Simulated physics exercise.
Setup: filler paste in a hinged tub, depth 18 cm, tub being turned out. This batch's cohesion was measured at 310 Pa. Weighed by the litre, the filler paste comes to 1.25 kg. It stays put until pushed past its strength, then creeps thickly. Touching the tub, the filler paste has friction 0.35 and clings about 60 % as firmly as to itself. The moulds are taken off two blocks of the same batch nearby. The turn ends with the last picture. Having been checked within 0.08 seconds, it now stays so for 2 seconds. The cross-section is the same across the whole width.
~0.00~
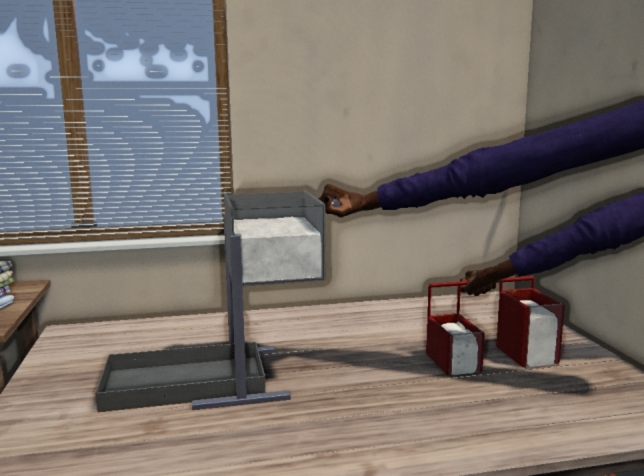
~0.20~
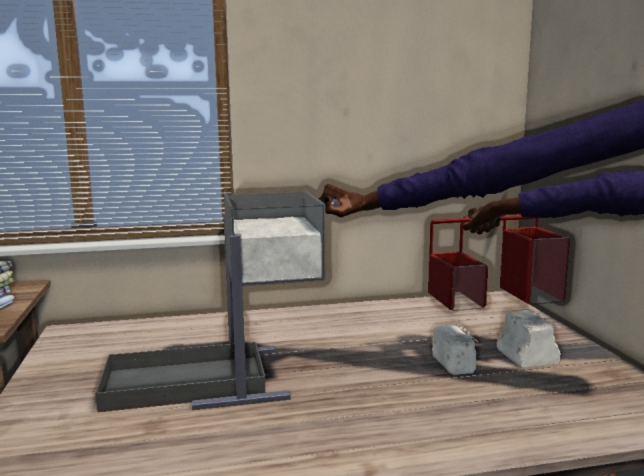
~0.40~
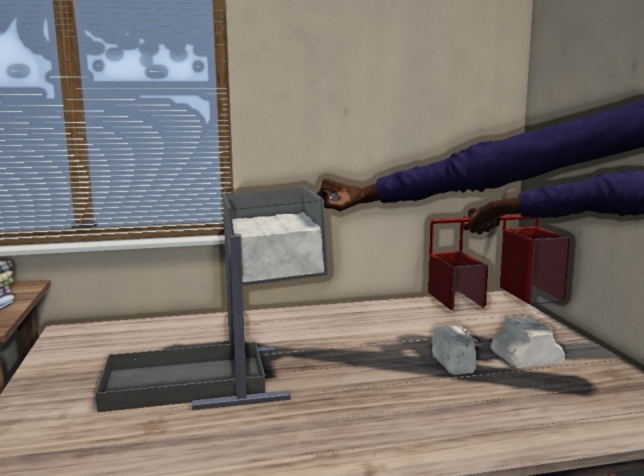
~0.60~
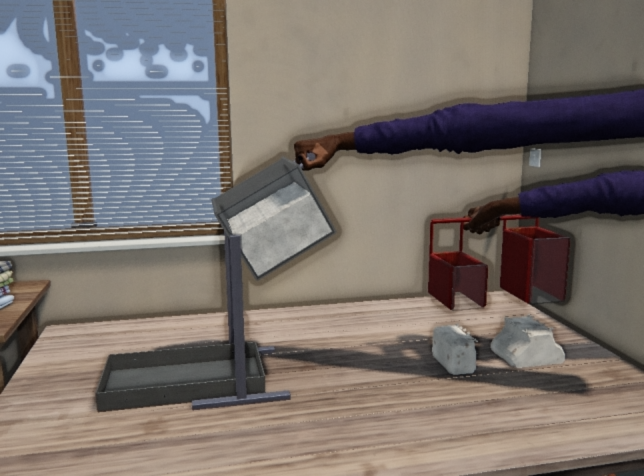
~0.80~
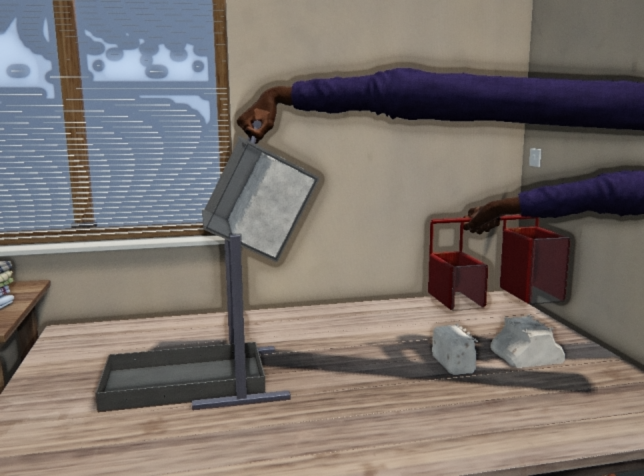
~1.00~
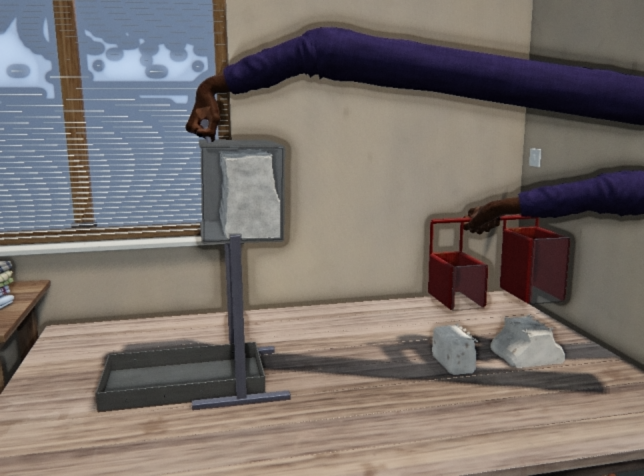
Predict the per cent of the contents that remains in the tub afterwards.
Roughly 53 per cent remains.
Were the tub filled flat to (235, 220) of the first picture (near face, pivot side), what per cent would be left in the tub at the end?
40 %.
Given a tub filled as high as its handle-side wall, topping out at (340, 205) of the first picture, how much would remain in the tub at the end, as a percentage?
Then near 45 % stays in the tub.
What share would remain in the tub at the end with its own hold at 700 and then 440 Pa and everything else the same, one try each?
You'd see 100 percent the first time and 65 percent the second.
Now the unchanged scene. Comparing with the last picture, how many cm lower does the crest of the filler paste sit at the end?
11 cm or so.
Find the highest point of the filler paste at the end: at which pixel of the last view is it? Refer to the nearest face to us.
Roughly at pixel (256, 204).
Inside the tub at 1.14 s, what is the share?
Some 95 per cent.
After 1.14 s, the tub is at 88 degrees and holds 94 %.
After 1.31 s, the tub is at 88 degrees and holds 60 %.
After 1.48 s, the tub is at 88 degrees and holds 53 %.
After 1.65 s, the tub is at 88 degrees and holds 53 %.
After 3.00 s, at the end, the tub is at 88 degrees and holds 53 %.
